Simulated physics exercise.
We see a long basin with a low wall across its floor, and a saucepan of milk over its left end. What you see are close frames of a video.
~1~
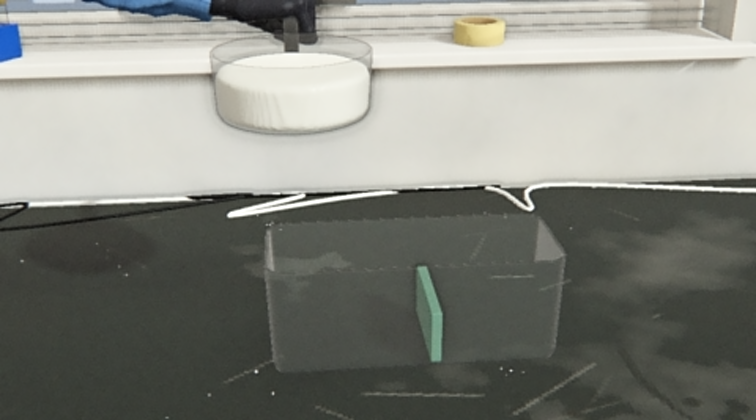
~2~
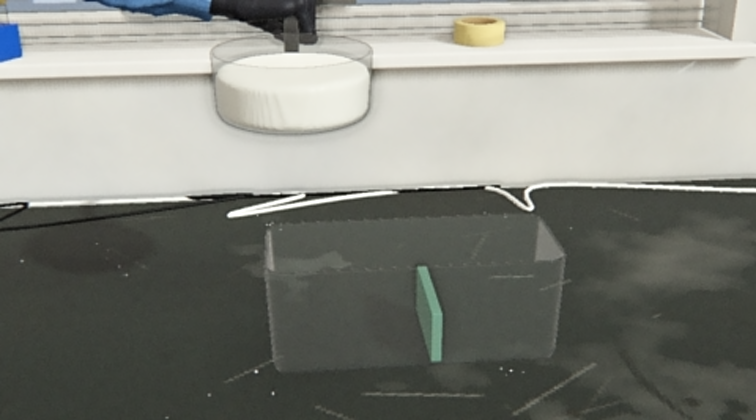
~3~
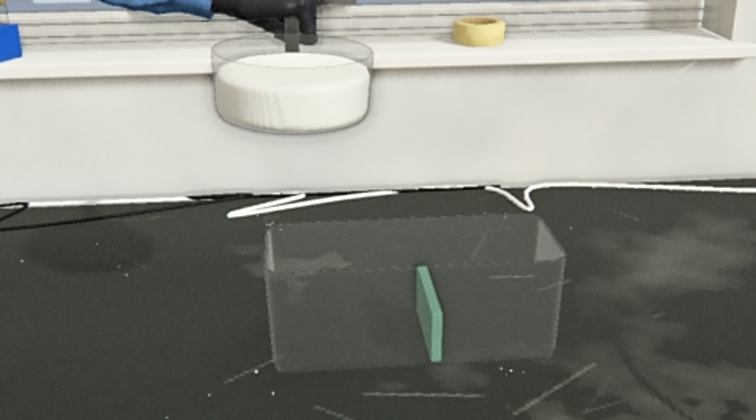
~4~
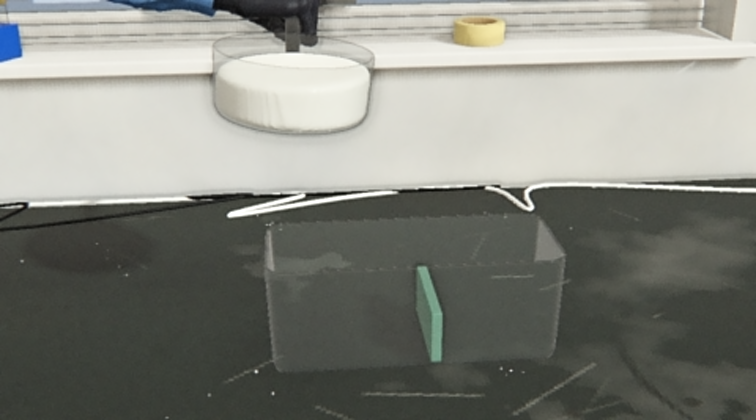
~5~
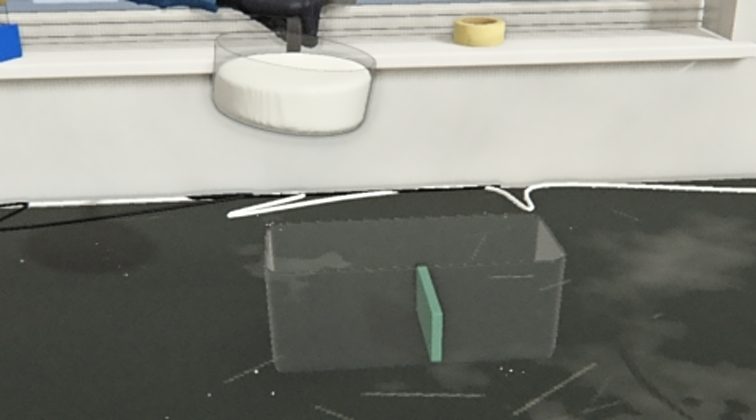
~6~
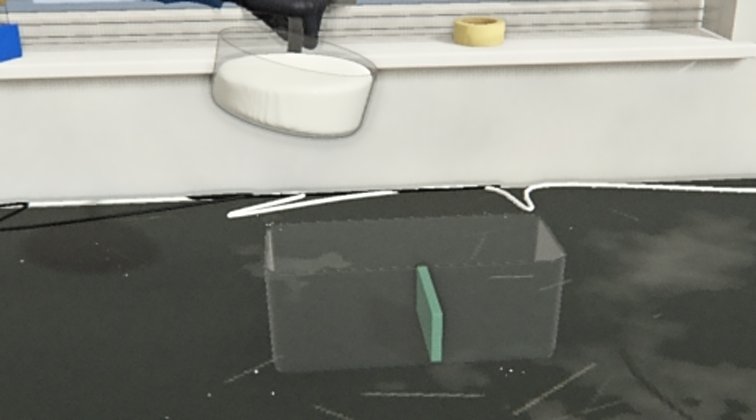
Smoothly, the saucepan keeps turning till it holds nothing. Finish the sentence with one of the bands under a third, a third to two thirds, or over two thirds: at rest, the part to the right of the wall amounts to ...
At rest, the part to the right of the wall amounts to a third to two thirds.
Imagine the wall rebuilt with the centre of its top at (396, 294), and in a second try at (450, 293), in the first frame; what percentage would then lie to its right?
Note - case one near 75 %, case two near 25 %.
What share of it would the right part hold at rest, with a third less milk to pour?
Roughly 25 in a hundred.
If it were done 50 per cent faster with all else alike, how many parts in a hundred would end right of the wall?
35 per cent or thereabouts.
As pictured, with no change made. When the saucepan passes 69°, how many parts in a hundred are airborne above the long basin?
Estimated at 45 per cent or so.
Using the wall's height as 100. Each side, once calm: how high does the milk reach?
The left side ends up close to 30, the right side close to 40.
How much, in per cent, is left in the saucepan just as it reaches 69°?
Roughly 45 percent.
A moment on, the saucepan is tipped part way and 46 per cent is still to pour, 3 is left of the wall and 5 right of it.
Next, the saucepan is tipped on its side and 9 per cent is still to pour, 29 is left of the wall and 50 right of it.
Then the saucepan is tipped on its side and 1 per cent is still to pour, 46 is left of the wall and 50 right of it.
Later the saucepan is tipped on its side and 0 per cent is still to pour, 49 is left of the wall and 50 right of it.
In the end 49 per cent lies left of the wall, 50 right of it and 1 outside.
